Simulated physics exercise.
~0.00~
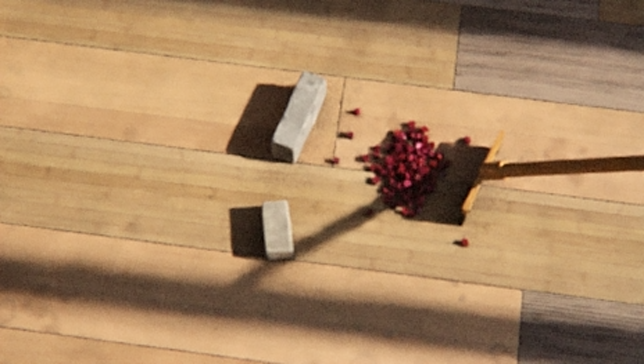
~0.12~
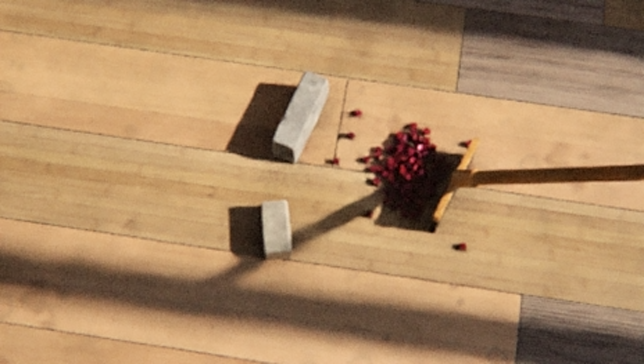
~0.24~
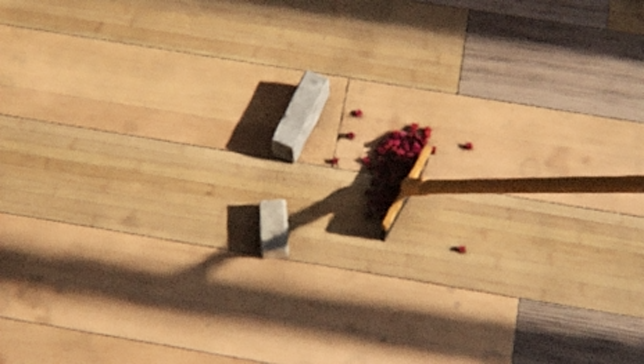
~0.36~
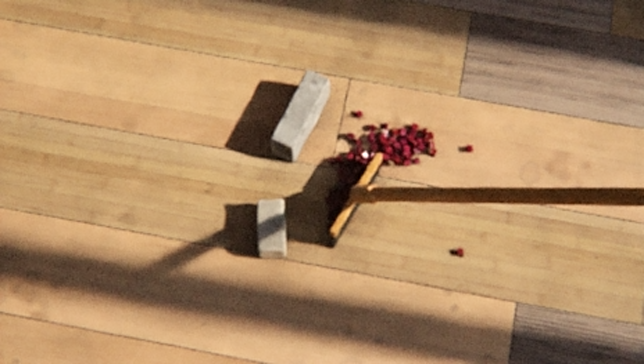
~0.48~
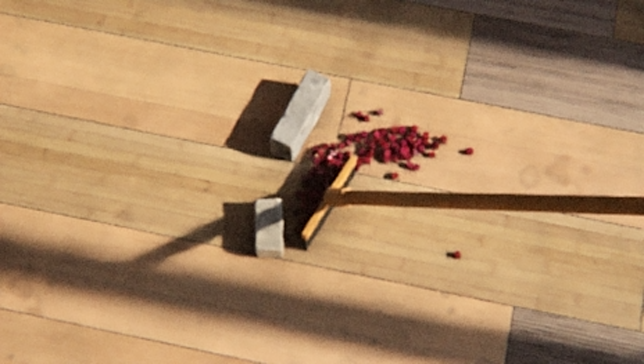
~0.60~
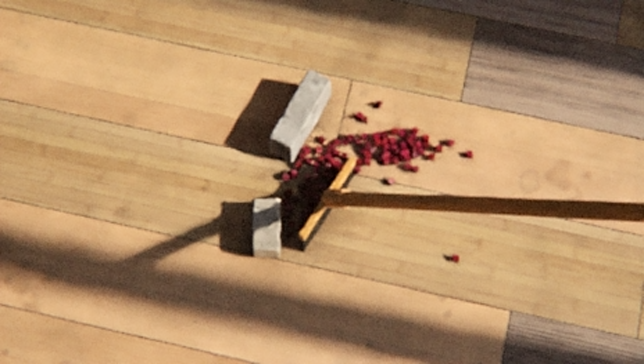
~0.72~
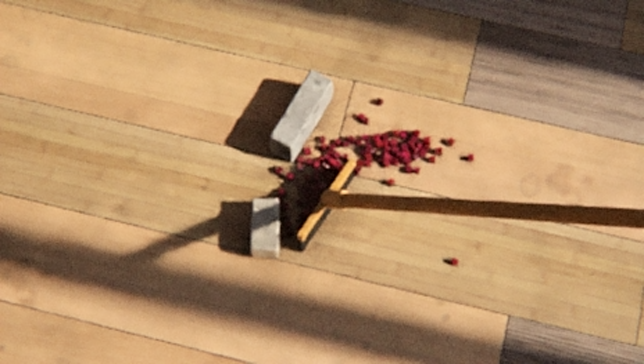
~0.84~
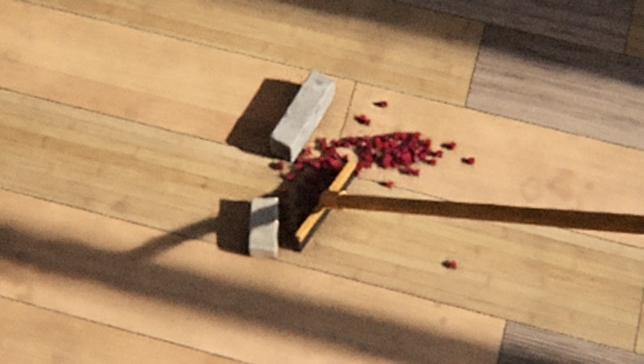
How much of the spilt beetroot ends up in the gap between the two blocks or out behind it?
Little of it does. The cubes stay in front of the blocks, gathered by the blade and strewn in a band to the right of the upper block.
